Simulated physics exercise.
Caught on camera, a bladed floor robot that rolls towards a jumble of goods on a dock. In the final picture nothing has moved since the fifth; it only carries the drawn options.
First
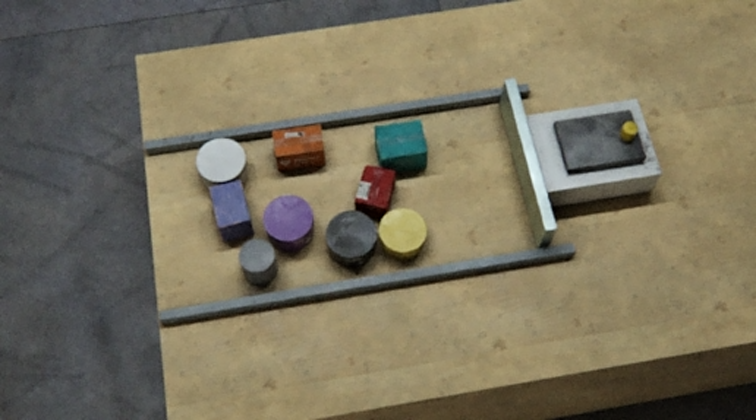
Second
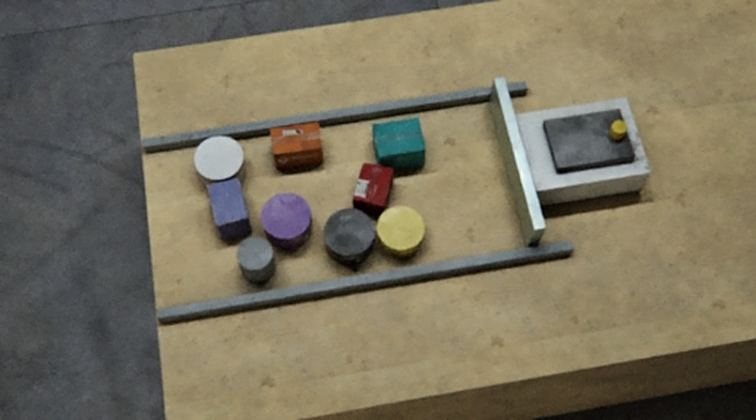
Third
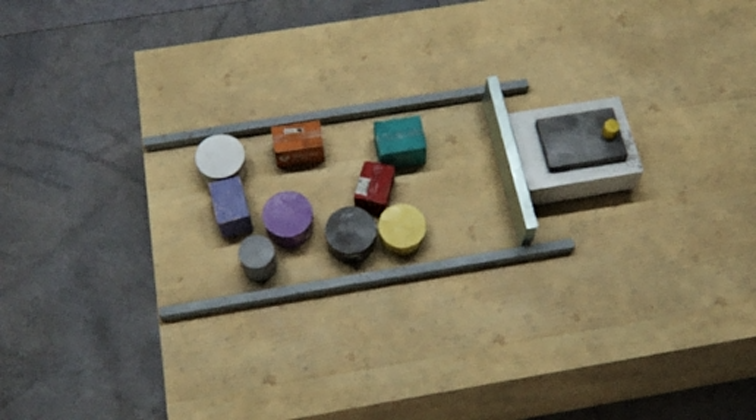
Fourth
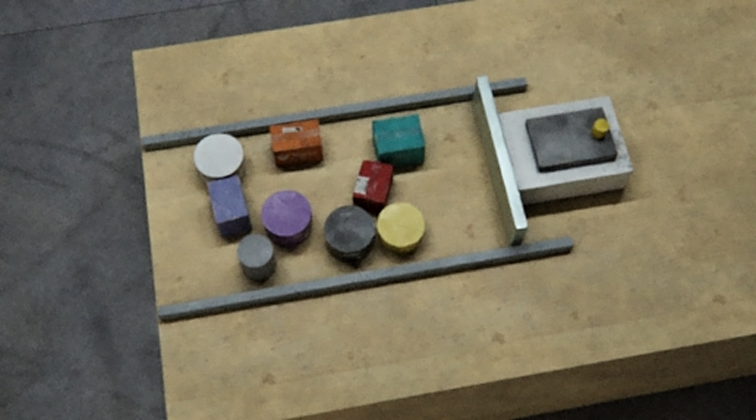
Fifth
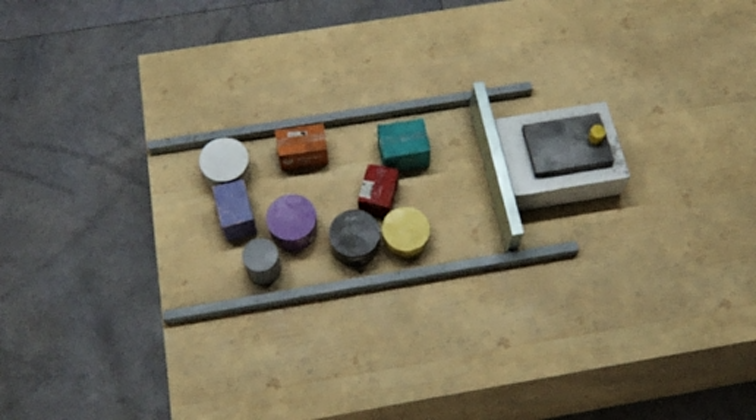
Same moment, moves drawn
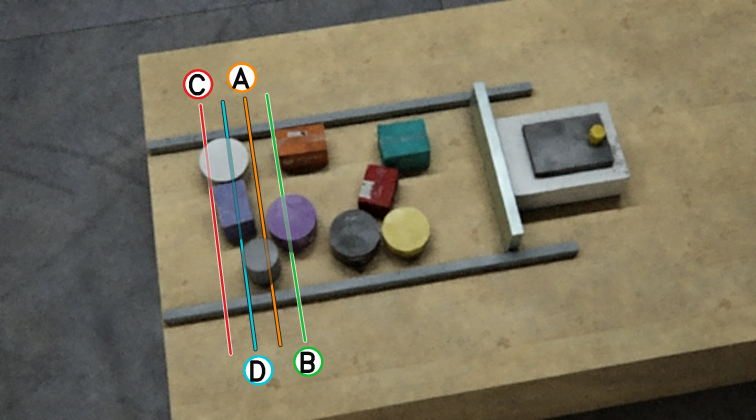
On a dock, a bladed floor robot rolled slowly left between two rails, moving a short way towards a jumble of colourful boxes and round containers, which stayed where they were.
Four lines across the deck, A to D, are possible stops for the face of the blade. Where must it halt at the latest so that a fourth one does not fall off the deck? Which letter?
No farther than D.
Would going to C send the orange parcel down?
Yes.
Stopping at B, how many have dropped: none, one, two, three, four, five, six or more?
In all, none.
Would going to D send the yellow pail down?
By then, no.
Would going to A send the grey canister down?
Yes.
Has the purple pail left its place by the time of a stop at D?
By then, yes.
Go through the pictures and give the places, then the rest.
The first picture shows yellow pail (402, 234); grey canister (258, 263); turquoise box (400, 147).
The second picture shows robot (583, 140); red parcel (373, 190).
The third picture shows robot (575, 139); black pail (351, 235).
The fourth picture shows robot (565, 139); white pail (220, 162).
The fifth picture shows robot (562, 145); yellow pail (405, 233); grey canister (262, 262); turquoise box (403, 146).
On the copy, A at (262, 215); B at (285, 211); C at (215, 222); D at (238, 218).
On D. First, robot (470, 160); yellow pail (386, 238); black pail (337, 242).
Then, robot (377, 175); white pail (180, 173); grey canister (203, 280).
Finally, robot (304, 186); grey canister over the edge; white pail over the edge; two fallen.
By contrast, A is within the limit but short; B is within the limit but short; C drops five.
